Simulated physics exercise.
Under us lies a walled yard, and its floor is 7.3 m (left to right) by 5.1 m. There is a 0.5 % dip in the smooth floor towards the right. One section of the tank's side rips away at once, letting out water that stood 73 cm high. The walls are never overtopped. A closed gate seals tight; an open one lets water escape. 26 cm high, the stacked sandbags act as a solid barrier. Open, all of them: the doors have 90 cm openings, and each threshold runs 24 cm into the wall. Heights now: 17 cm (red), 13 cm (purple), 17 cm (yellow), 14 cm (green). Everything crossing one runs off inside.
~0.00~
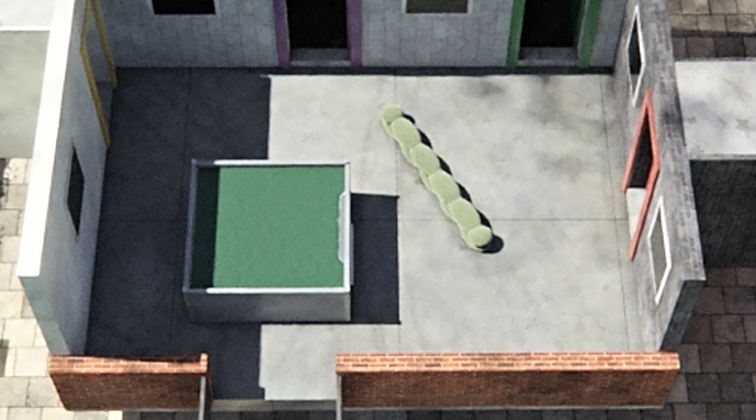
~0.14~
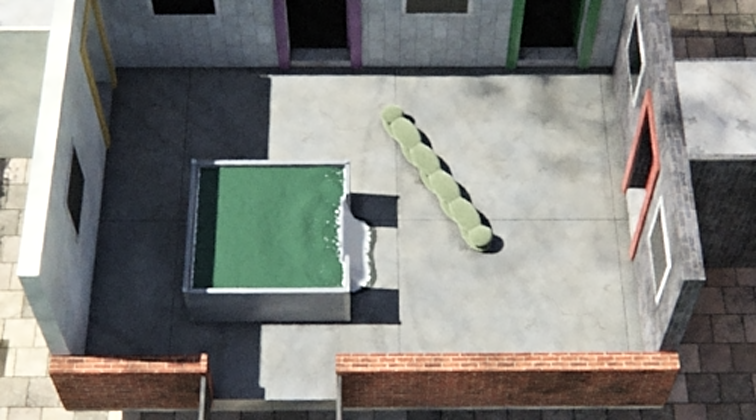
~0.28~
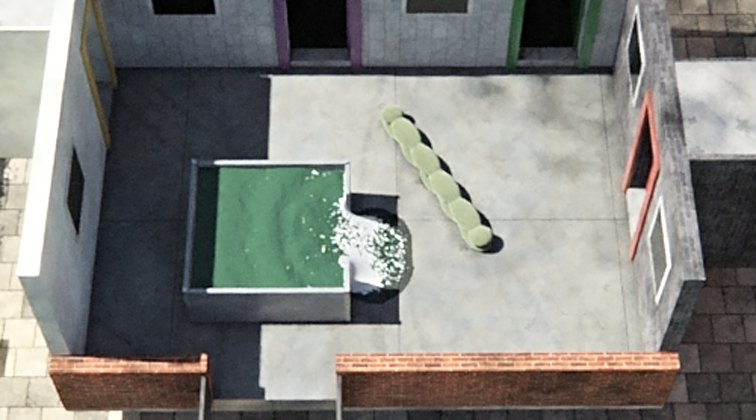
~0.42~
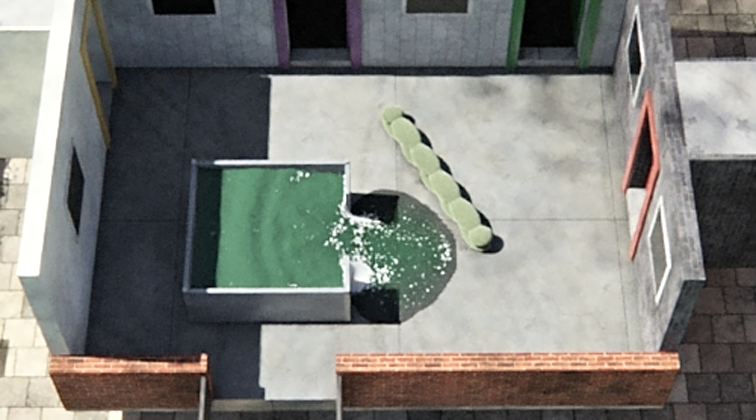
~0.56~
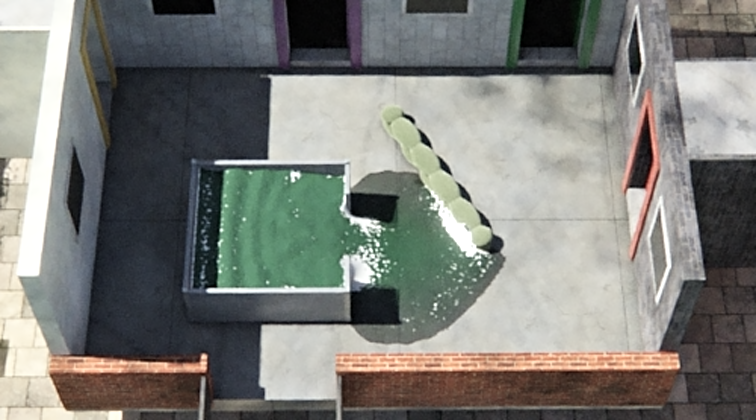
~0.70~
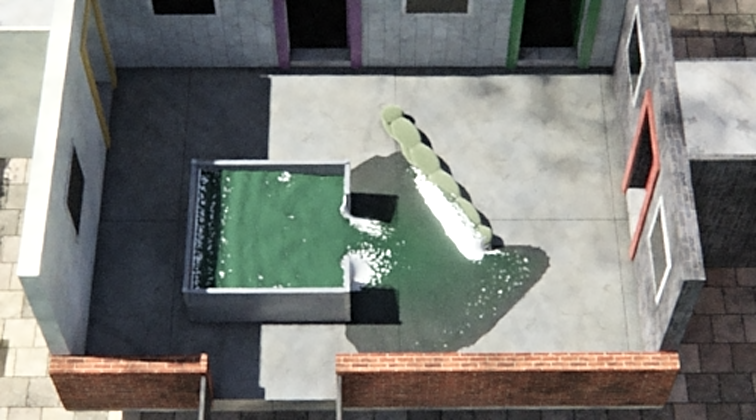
A tank's right side opens and green water pours across the yard floor, striking stacked sandbags.
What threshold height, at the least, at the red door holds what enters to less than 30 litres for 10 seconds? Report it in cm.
A height of roughly 8 cm.
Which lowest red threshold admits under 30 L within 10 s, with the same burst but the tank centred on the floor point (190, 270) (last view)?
You'd need some 7.0 cm.
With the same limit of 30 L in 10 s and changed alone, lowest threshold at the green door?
I'd raise green to close to 12.5 cm.
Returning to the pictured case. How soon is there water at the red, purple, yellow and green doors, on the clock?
The red door at 1.5 s, the purple door at 2.2 s, the yellow door at 4.5 s, the green door at 3.4 s.
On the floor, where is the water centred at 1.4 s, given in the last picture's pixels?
Around (335, 259).
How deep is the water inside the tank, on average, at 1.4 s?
About 50 centimetres on average.
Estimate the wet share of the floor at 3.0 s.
Approximately 50 % of the floor.
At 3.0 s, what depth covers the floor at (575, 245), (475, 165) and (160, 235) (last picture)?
That's 9, 1 and 0 cm, in the order given.
After 1.4 s water covers 30 % of the floor, deepest (44 cm) near (454, 226); it has not reached the red door.
After 3.0 s water covers 50 % of the floor, deepest (36 cm) near (542, 368); 16 cm at the red door, 0 litres in over its 17 cm threshold.
After 10.0 s water covers 95 % of the floor, deepest (14 cm) near (610, 98); 8 cm at the red door, 0 litres in over its 17 cm threshold.
At the red door as built, the water arrived by 1.5 s and peaked near 16 cm at 3.2 s.
With a threshold of 6.5 cm, 53 litres would have come in within the 10 s; with 9 cm, 21 litres. So under 30 litres takes about 8 cm.
